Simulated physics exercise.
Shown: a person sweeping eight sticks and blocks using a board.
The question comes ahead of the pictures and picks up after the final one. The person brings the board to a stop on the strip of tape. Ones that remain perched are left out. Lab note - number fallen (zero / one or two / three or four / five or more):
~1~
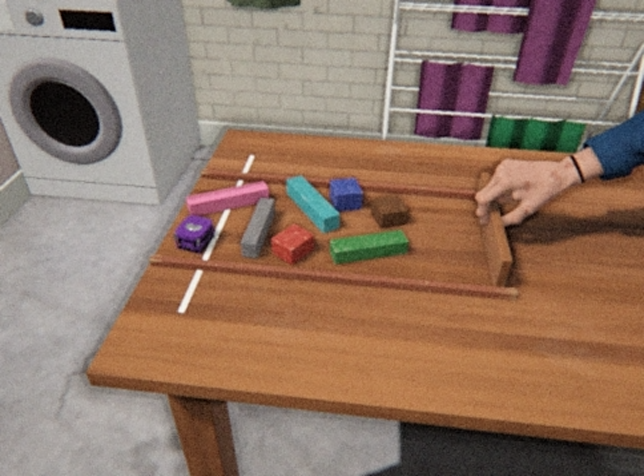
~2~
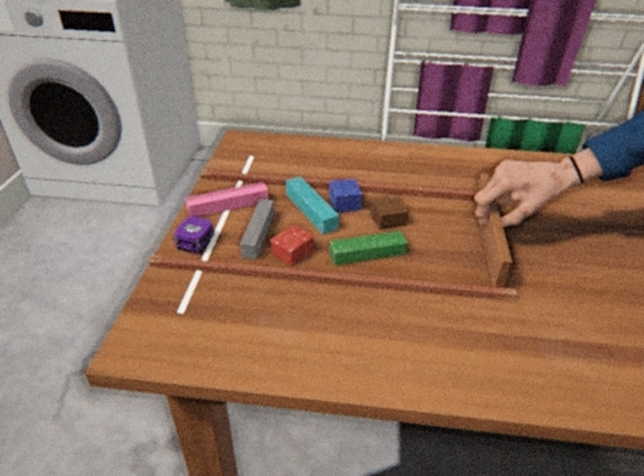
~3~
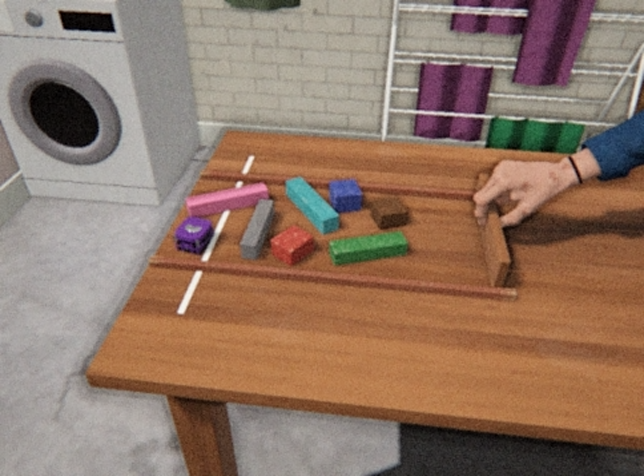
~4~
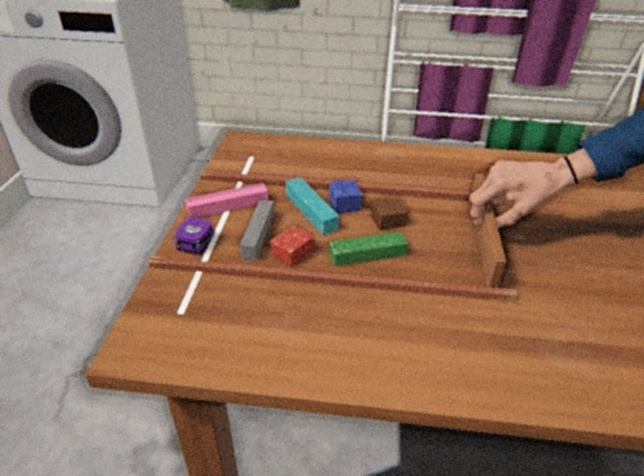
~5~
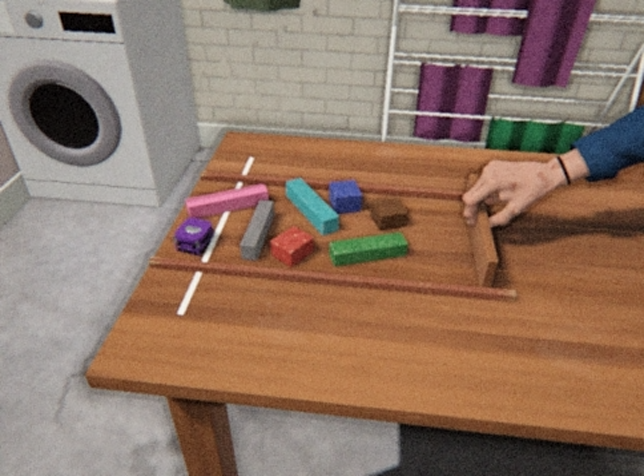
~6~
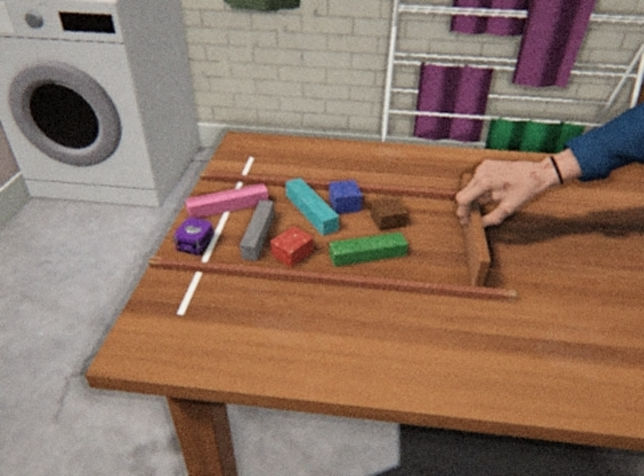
Number fallen: Three or four.
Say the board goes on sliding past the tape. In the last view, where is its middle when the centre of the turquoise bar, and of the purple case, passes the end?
With the turquoise bar it sits around (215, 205), with the purple case around (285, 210).
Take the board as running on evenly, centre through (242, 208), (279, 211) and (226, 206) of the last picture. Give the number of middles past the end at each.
Taking the three positions in turn, the counts come to 3, 1 and 3.
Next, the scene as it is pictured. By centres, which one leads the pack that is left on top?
That would be the red block.
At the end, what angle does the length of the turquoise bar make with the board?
I'd estimate about 0 degrees.
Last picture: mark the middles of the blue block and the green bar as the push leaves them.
Close to (224, 181); the other close to (193, 235).
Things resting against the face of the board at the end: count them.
Well, it touches 3.
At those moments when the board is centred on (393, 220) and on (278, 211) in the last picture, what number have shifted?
At first I count 2, and then 8.
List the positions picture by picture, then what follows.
In the first frame, purple case (195, 235); pink stick (229, 199); grey bar (259, 227); board (491, 226); tape (224, 219).
In the second frame, pink stick (228, 200); green bar (368, 248).
In the third frame, grey bar (258, 228); blue block (345, 196).
In the fourth frame, purple case (195, 236); turquoise bar (311, 205).
In the fifth frame, pink stick (228, 201); red block (293, 246).
In the sixth frame, purple case (195, 237); pink stick (228, 201); grey bar (258, 229); board (472, 227); tape (223, 221).
A little later, none off yet; purple case at rest near (195, 237); pink stick at rest near (228, 201); grey bar at rest near (258, 229).
Next, none off yet; purple case at rest near (195, 237); pink stick at rest near (226, 201); grey bar shifted a little near (245, 224).
Later still, one off so far; purple case dropping near (159, 335); pink stick shifted a little near (190, 200); grey bar shifted about its own width near (183, 218).
When it is over, the number that fall off is three or four; down, grey bar, pink stick and purple case.
